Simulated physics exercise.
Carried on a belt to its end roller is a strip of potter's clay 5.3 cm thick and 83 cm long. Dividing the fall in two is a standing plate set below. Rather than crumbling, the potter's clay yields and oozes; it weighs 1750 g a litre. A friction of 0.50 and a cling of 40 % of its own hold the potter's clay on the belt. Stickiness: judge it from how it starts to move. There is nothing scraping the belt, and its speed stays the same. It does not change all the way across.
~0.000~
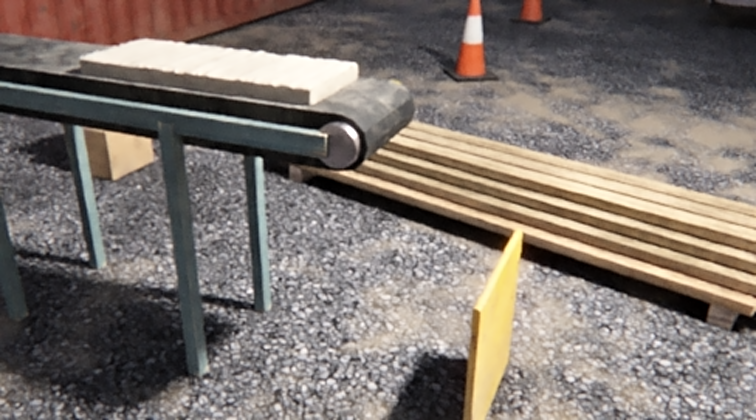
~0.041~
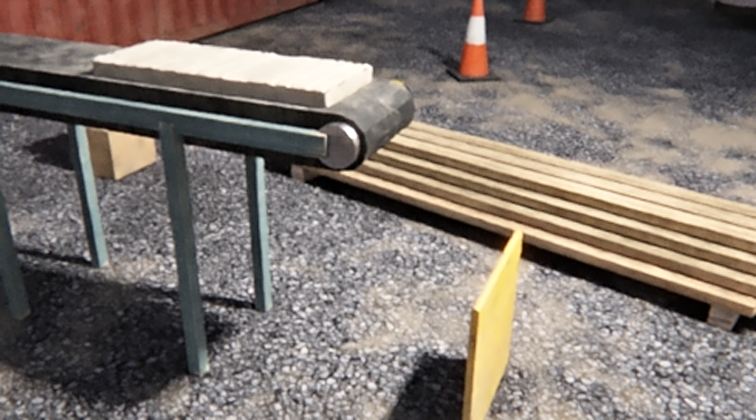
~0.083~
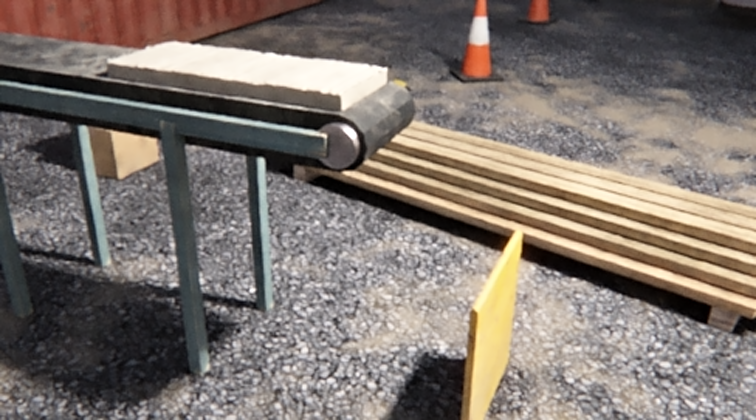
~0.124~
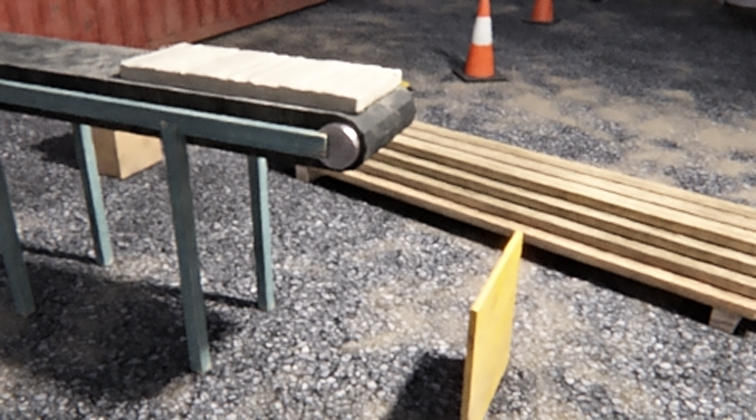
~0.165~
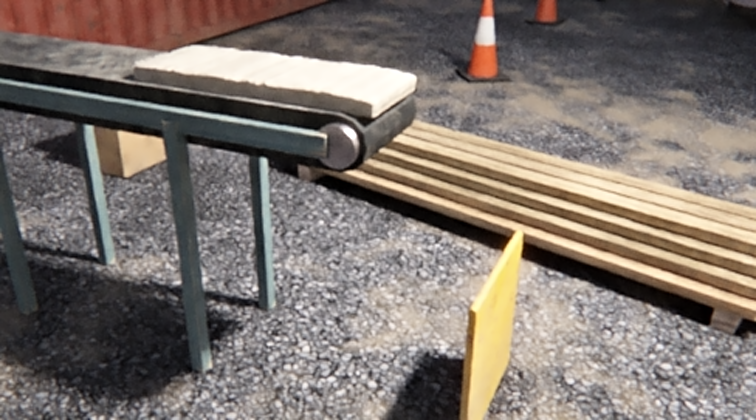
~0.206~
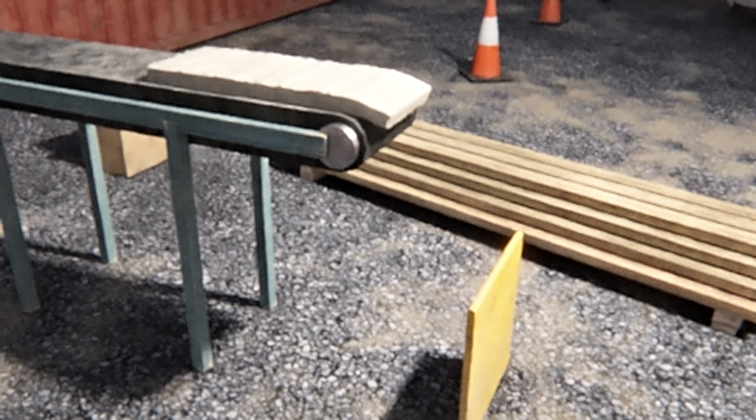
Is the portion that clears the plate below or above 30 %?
The share clearing the plate is shy of 30 in a hundred.
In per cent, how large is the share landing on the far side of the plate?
About 3 %.
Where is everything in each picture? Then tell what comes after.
The first picture shows front end of the potter's clay at (311, 102).
The second picture shows front end of the potter's clay at (326, 105).
The third picture shows front end of the potter's clay at (342, 107).
The fourth picture shows front end of the potter's clay at (358, 97), 5 % of it past the top of the roller, in one piece.
The fifth picture shows front end of the potter's clay at (374, 108), 11 % of it past the top of the roller, in one piece.
The sixth picture shows front end of the potter's clay at (389, 119), 17 % of it past the top of the roller, in one piece.
By 0.42 s, 0 % is beyond the plate's line.
By 0.68 s, 0 % is beyond the plate's line.
By 0.93 s, 0 % is beyond the plate's line.
By 1.19 s, 3 % is beyond the plate's line.
By 2.37 s, at the end, 3 % is beyond the plate's line.
